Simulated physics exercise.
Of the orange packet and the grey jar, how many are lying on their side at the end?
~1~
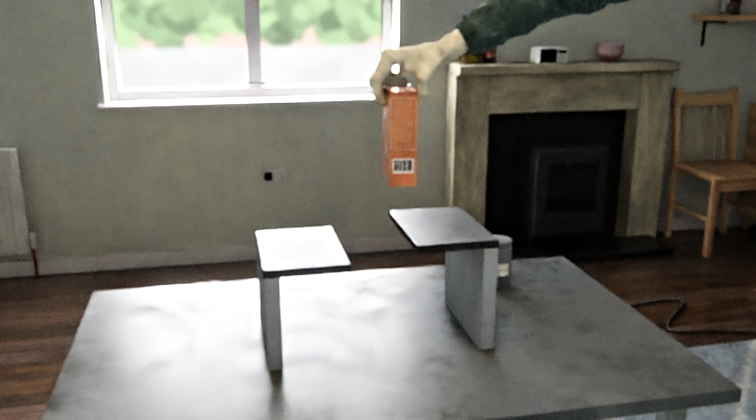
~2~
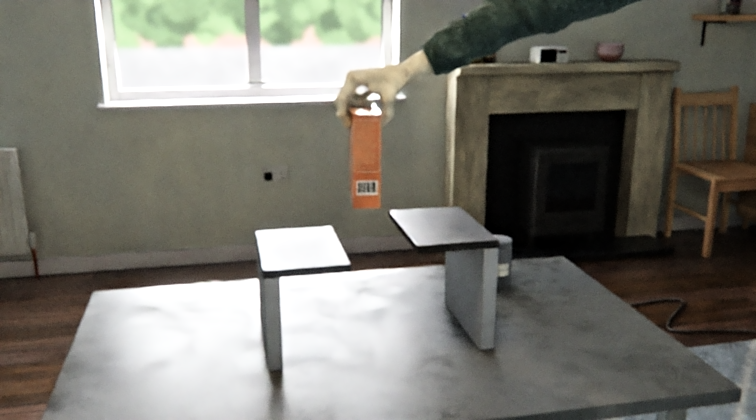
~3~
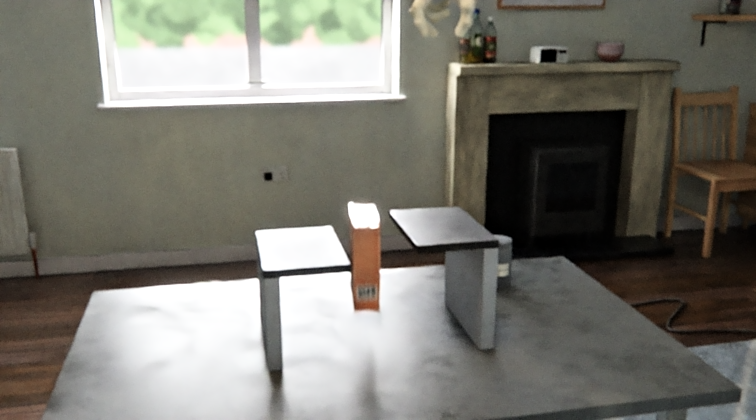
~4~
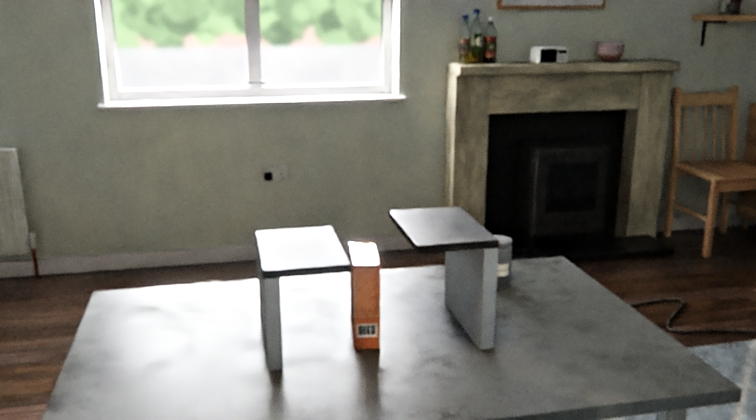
None of them are lying on their side. The orange packet stands upright between the supports, and the grey jar is still upright behind the right one.
